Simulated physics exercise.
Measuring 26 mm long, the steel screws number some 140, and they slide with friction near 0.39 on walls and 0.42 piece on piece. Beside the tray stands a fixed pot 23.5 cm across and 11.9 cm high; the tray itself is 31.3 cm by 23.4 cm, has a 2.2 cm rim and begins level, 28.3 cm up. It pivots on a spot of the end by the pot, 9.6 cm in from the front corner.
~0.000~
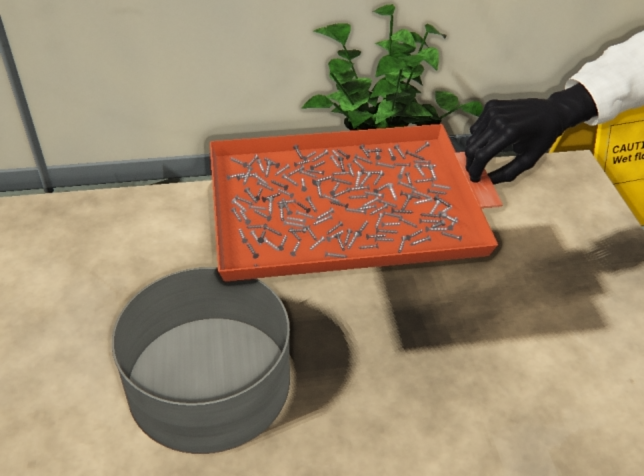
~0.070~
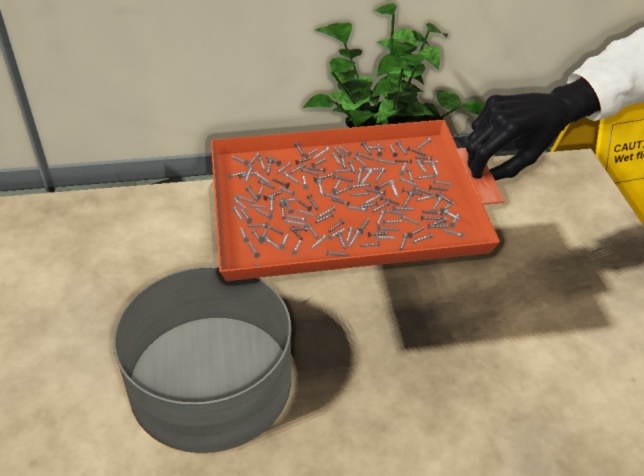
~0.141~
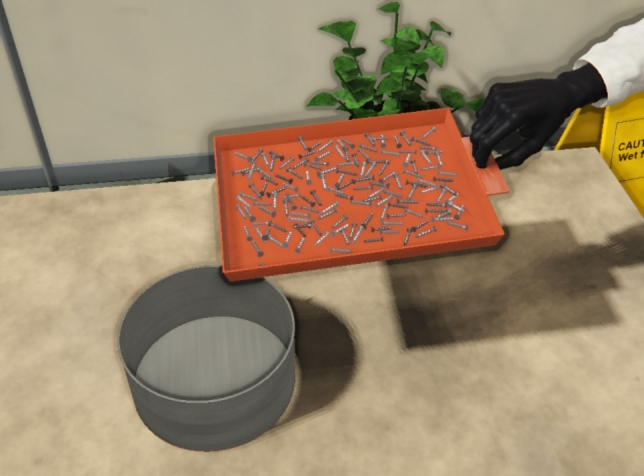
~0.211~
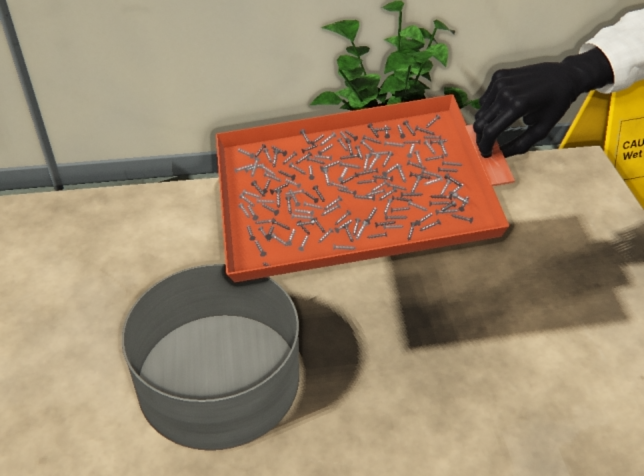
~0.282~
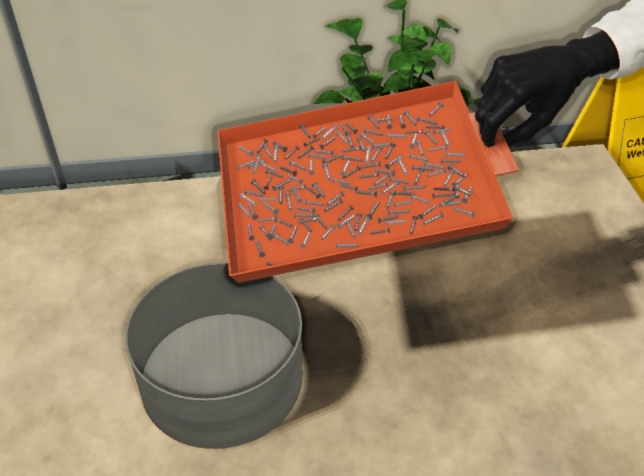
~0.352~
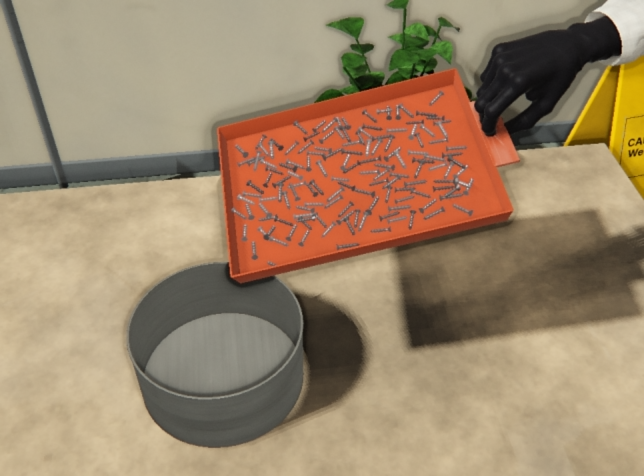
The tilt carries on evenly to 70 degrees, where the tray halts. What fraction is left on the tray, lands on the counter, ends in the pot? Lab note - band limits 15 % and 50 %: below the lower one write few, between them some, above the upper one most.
Tray = some; counter = few; pot = most.
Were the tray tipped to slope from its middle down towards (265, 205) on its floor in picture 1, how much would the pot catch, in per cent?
Estimate: Some 15 per cent.
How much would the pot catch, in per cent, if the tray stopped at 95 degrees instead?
That would be around 95 percent.
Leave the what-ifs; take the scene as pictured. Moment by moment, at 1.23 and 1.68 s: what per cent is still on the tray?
Earlier moment 95, later moment 80.
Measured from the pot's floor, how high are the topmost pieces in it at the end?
About 1.5 cm.
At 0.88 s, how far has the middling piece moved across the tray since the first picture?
9 cm.
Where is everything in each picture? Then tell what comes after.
The first picture shows tray tilt 0 degrees, front corners at (223, 267) and (492, 242); middle of the pieces at (340, 194); pot at (202, 330).
The second picture shows tray tilt 1 degrees, front corners at (225, 267) and (494, 239); middle of the pieces at (342, 191).
The third picture shows tray tilt 4 degrees, front corners at (228, 268) and (498, 231), lowest corner left front; middle of the pieces at (345, 186).
The fourth picture shows tray tilt 8 degrees, front corners at (231, 270) and (503, 223), lowest corner left front; middle of the pieces at (349, 180).
The fifth picture shows tray tilt 11 degrees, front corners at (234, 271) and (506, 215), lowest corner left front; middle of the pieces at (351, 173).
The sixth picture shows tray tilt 15 degrees, front corners at (235, 272) and (507, 208), lowest corner left front; middle of the pieces at (351, 168); pot at (215, 325). The tray's pace is about 50 degrees a second.
After 0.88 s, tilt 41 degrees; the tray holds 100 %, the pot 0 %.
After 1.23 s, tilt 58 degrees; the tray holds 95 %, the pot 0 %.
After 1.68 s, tilt 70 degrees; the tray holds 80 %, the pot 15 %.
By 3.2 s all is still; tray 30 %, counter 5 %, pot 70 %.
